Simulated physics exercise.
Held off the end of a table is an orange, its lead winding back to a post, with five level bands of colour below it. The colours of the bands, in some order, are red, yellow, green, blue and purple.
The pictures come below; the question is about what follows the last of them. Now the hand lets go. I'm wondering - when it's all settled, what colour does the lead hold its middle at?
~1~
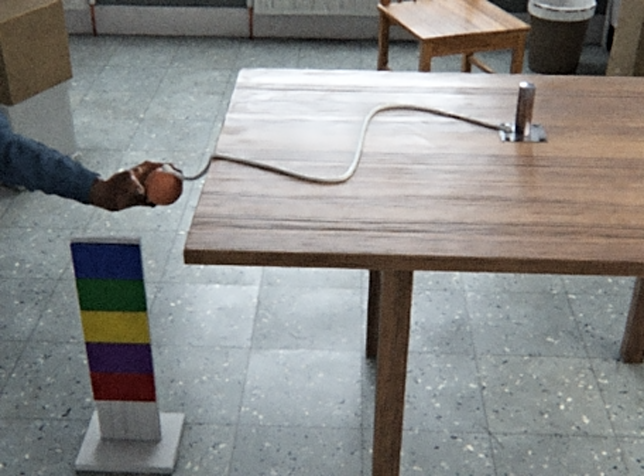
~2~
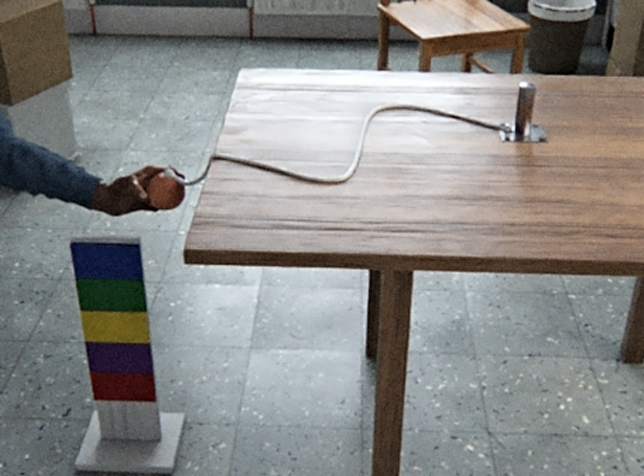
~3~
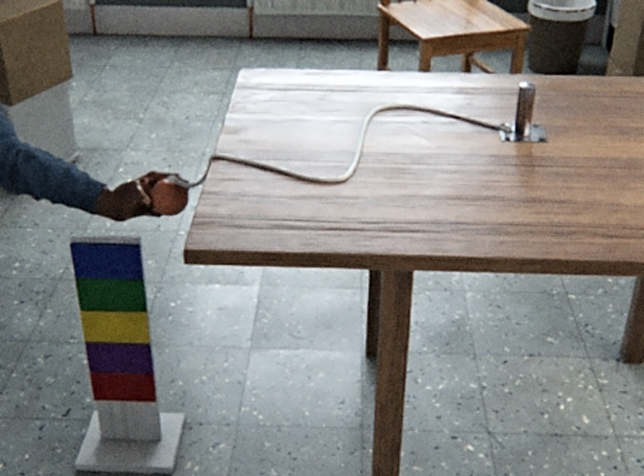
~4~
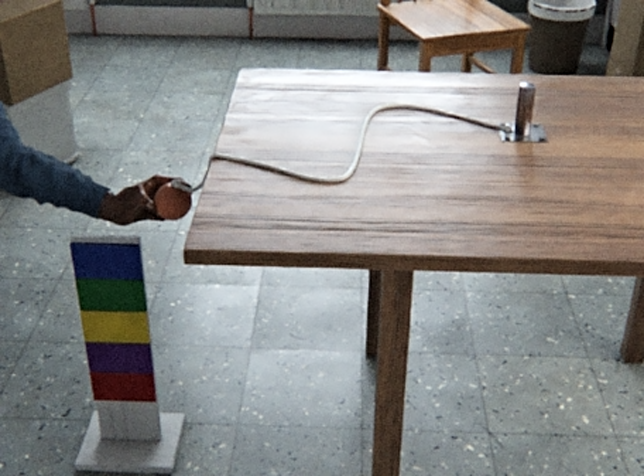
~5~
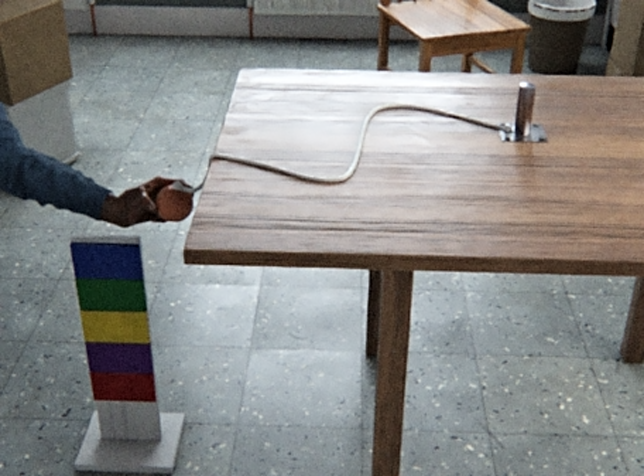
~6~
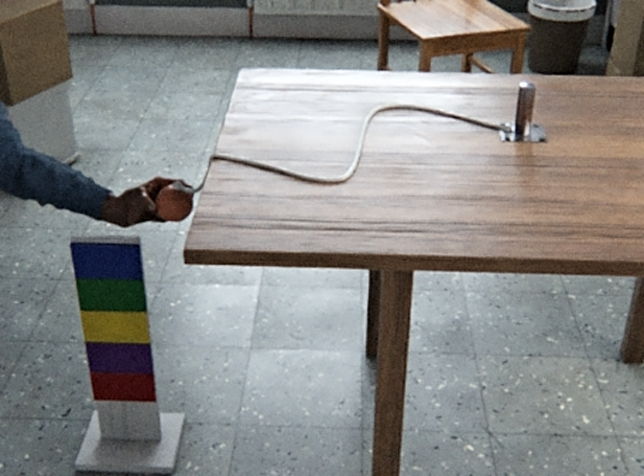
It's at purple.
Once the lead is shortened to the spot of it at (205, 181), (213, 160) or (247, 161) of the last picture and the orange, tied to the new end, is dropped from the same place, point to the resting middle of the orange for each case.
Roughly at (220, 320) for the first, (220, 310) for the second and (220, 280) for the third.
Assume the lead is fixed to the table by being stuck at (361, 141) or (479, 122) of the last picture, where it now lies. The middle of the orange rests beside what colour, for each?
Results, in sequence: Green / purple.
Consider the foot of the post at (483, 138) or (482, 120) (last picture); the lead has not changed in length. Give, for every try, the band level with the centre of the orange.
Answer, in order: Red, red.
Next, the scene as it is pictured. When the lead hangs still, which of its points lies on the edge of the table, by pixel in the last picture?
Look near (354, 167).
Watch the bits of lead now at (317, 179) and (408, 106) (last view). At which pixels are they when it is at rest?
First point (221, 186), second point (392, 133).
Soon after, orange near (222, 326); level with yellow.
After that, orange near (230, 336); level with purple.
In the end, orange near (233, 339); level with purple. The lead holds its middle at purple.
